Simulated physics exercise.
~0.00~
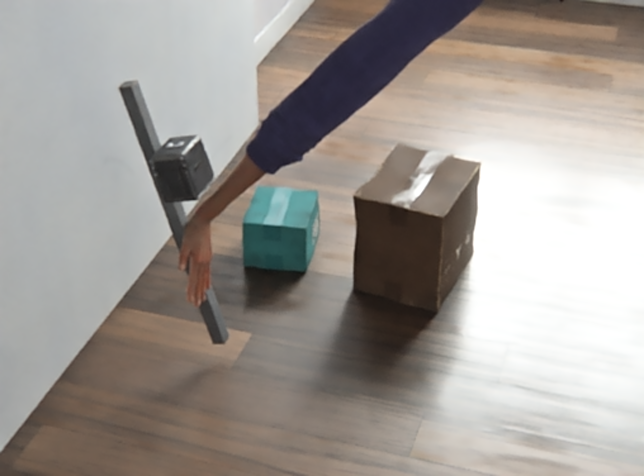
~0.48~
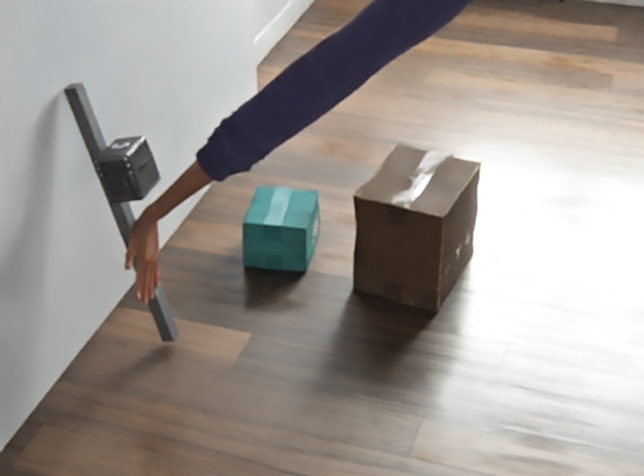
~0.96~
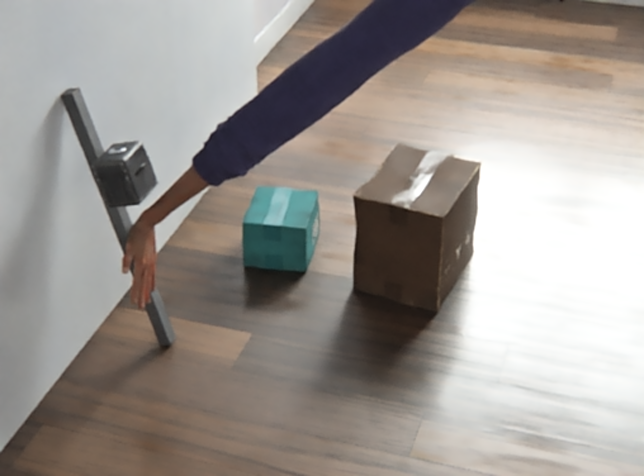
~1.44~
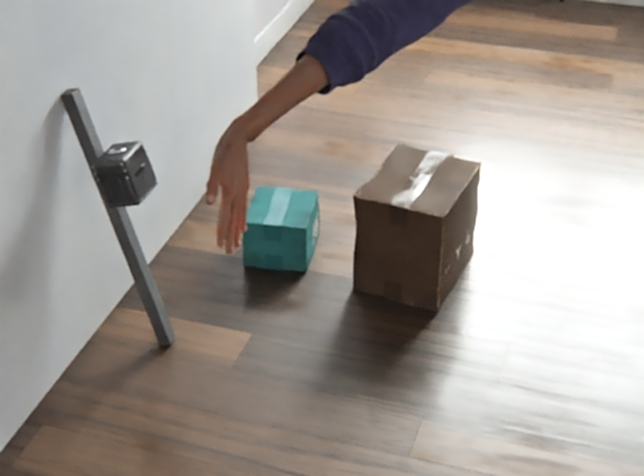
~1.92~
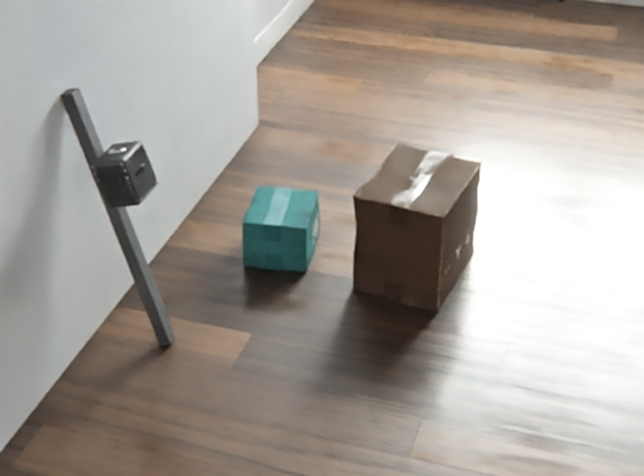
A hand leans a grey pole against the wall, lets go, and it stays up.
